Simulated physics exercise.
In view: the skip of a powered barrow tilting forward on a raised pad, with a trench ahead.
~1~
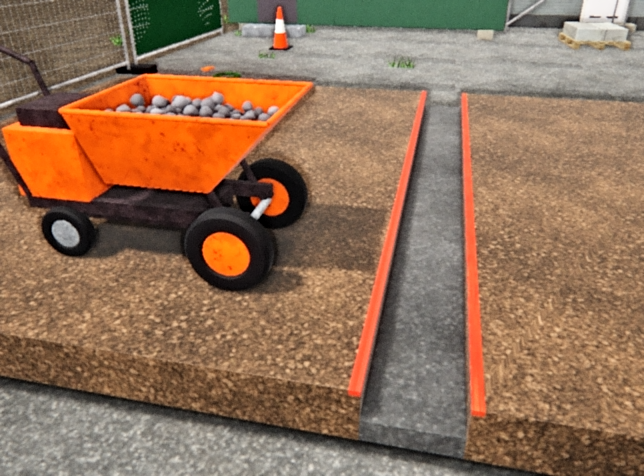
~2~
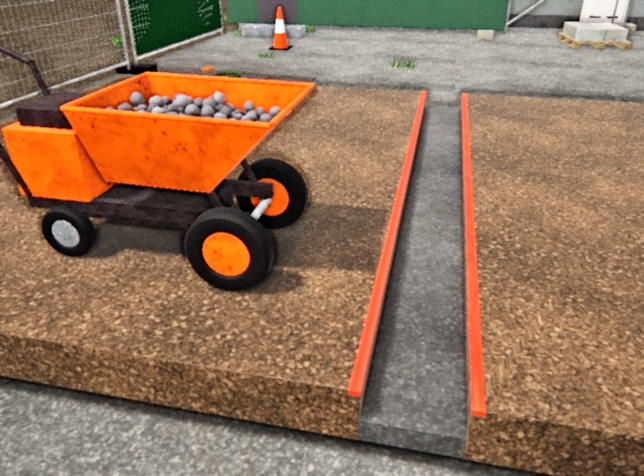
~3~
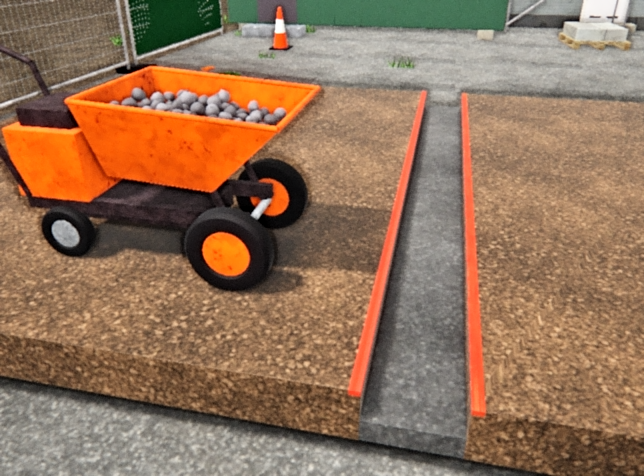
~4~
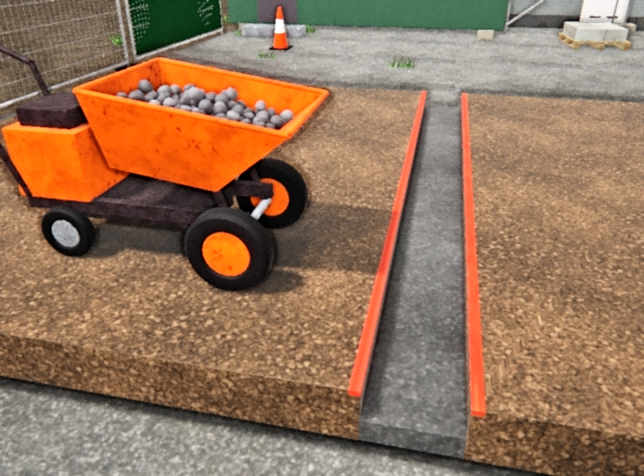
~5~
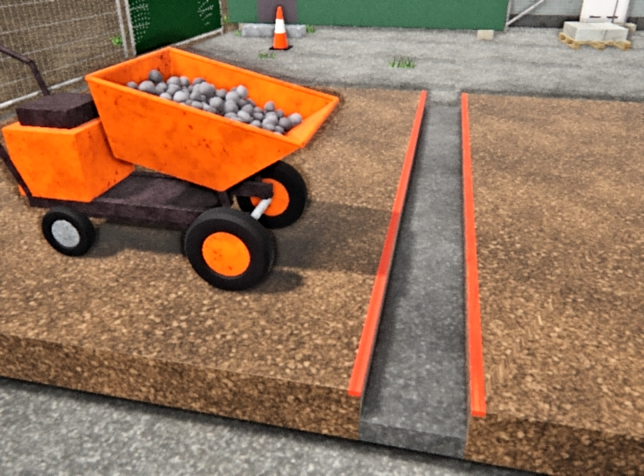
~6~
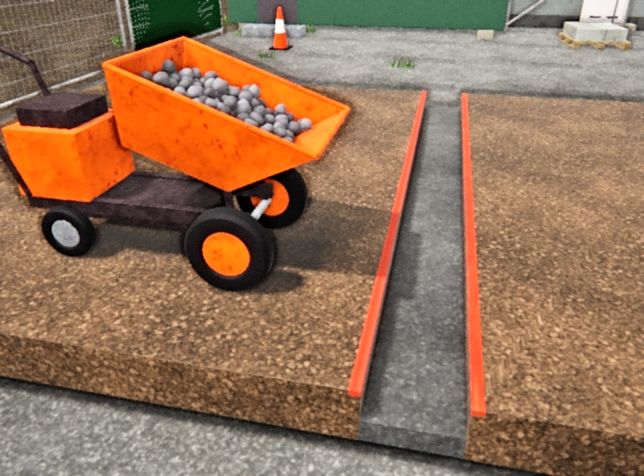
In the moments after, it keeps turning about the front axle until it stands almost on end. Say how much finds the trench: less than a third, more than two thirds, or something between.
The trench takes over two thirds.
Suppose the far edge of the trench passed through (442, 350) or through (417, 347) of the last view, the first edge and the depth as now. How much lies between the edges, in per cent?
The first gives 70 %, the second 40 %.
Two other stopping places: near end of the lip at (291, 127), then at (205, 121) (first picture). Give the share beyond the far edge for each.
Near 10 % and 0 %.
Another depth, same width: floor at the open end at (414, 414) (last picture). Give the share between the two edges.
Close to 70 per cent.
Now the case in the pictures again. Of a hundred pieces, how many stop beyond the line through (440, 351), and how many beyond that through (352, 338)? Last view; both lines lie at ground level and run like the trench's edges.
Near 30 % and 90 %.
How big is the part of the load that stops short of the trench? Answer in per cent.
It comes to 5 per cent or so.
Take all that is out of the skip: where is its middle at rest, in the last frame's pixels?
Roughly at (426, 284).
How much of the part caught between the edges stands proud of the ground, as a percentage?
It comes to 20 per cent or so.
Shortly afterwards, skip tipped steeply; the whole lot in the skip.
Next, skip tipped right over; the bulk in the skip; only a few short of the trench; near a quarter in or heaped over the trench; only a few falling.
Some moments later, skip tipped right over; a little in the skip; only a few short of the trench; the bulk in or heaped over the trench; only a few beyond it.
In the end, skip tipped right over; a little in the skip; only a few short of the trench; the bulk in or heaped over the trench; only a few beyond it.
